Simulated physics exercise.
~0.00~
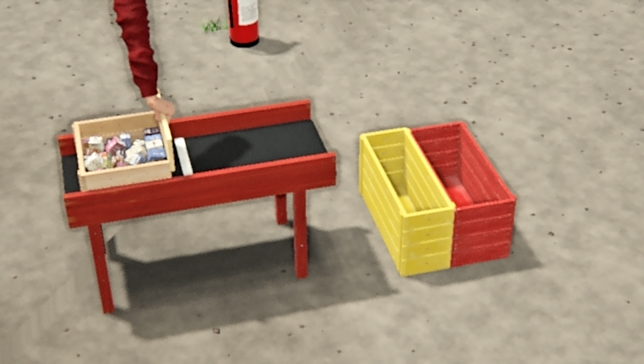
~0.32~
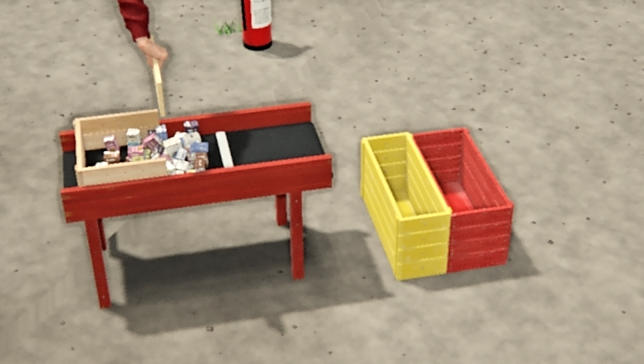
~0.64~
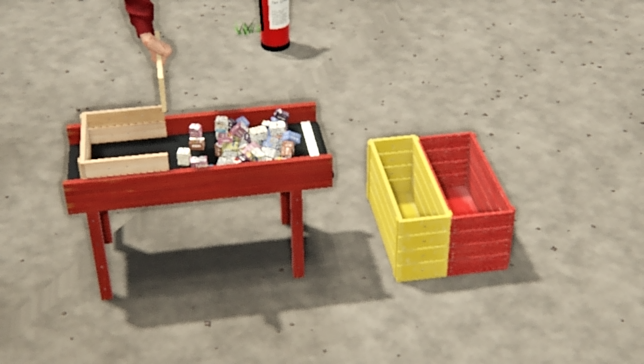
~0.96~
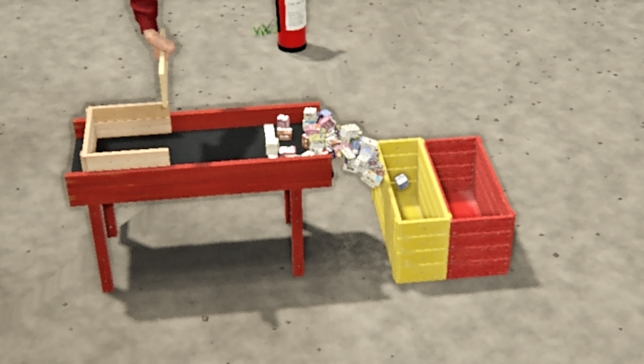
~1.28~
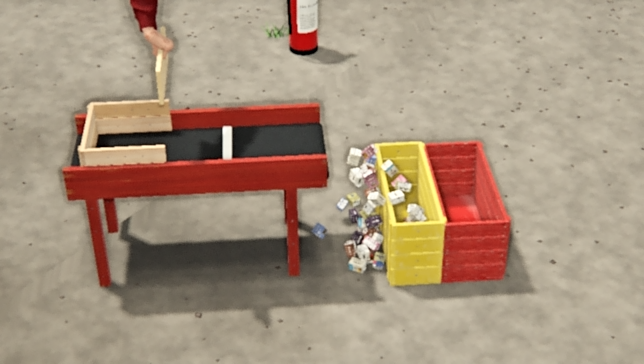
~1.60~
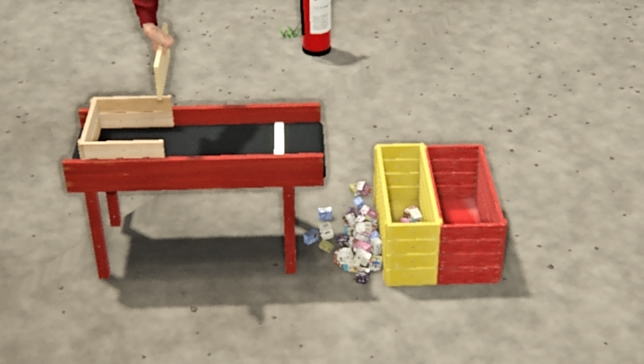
The video shows a hand lifting the gate of a wooden pen on a red-sided belt, and small cartons riding right along the black surface and tumbling off the end. A few land in the yellow box, while most pile on the ground short of it, leaving the red tote empty.
